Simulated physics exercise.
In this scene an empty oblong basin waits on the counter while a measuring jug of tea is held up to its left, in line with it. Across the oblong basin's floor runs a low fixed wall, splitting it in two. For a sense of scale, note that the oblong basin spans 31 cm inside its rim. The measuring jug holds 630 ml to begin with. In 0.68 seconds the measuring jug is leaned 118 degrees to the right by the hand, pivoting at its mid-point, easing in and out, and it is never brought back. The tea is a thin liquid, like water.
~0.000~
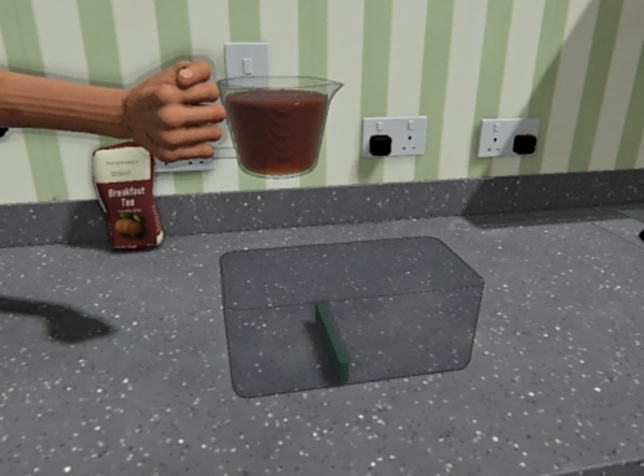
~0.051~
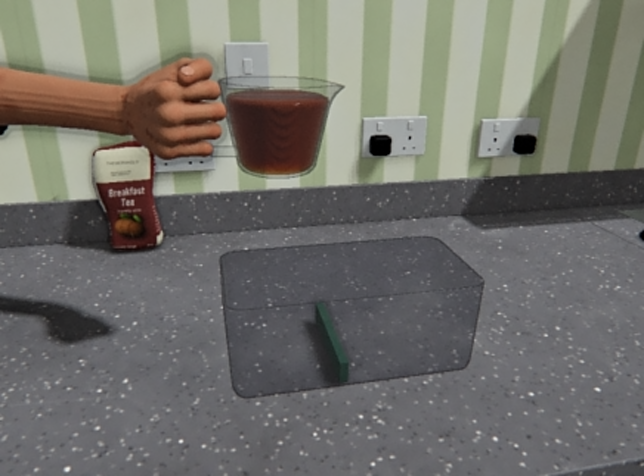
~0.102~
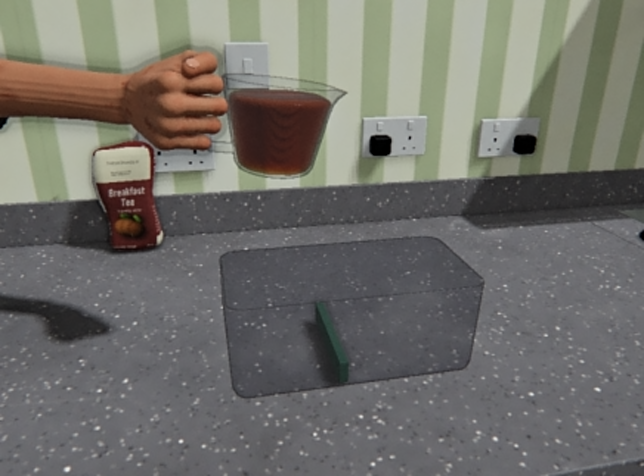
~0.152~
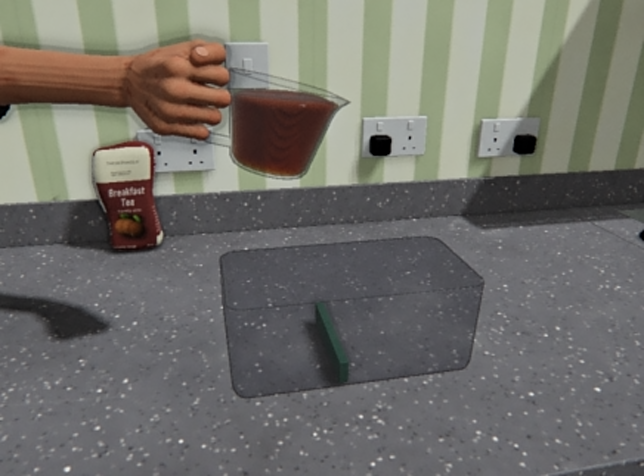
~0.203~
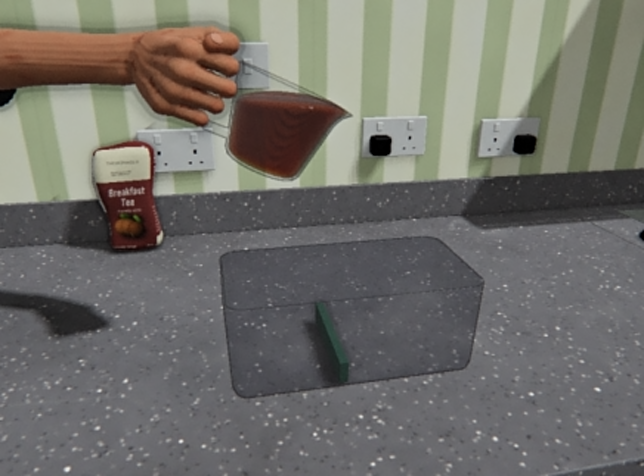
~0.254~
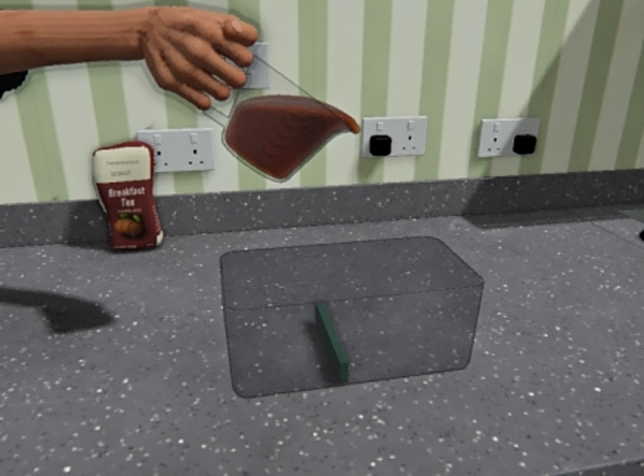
We see a hand holding a clear measuring jug of reddish-brown tea above a countertop with an empty, divided oblong basin, then steadily leaning the jug to the right until the tea reaches its spout.
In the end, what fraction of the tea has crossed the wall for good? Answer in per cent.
In the end about 81 per cent has crossed for good.
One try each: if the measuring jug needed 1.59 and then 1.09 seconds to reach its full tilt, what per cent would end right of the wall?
First 90, then 85 per cent.
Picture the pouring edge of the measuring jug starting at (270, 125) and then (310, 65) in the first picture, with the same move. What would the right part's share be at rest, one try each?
I'd expect close to 35 per cent and then close to 70 per cent.
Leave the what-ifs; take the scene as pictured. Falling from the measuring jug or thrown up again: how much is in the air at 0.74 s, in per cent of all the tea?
Estimate: Around 7 per cent.
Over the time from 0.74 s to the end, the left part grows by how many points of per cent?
7 %.
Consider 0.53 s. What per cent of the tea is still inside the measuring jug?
At that time about 26 in a hundred parts are still held.
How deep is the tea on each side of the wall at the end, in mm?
4 mm left, 20 mm right.
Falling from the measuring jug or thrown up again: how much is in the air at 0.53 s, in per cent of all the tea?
Estimate: About 40 % of all of it.
By 0.53 s the tilt is 105° and 25 per cent is still to pour, 0 is left of the wall and 35 right of it.
By 0.74 s the tilt is 118° and 1 per cent is still to pour, 8 is left of the wall and 84 right of it.
By 0.95 s the tilt is 118° and 0 per cent is still to pour, 14 is left of the wall and 82 right of it.
By 1.18 s the tilt is 118° and 0 per cent is still to pour, 15 is left of the wall and 81 right of it.
At rest 16 per cent lies left of the wall, 81 right of it and 3 outside.
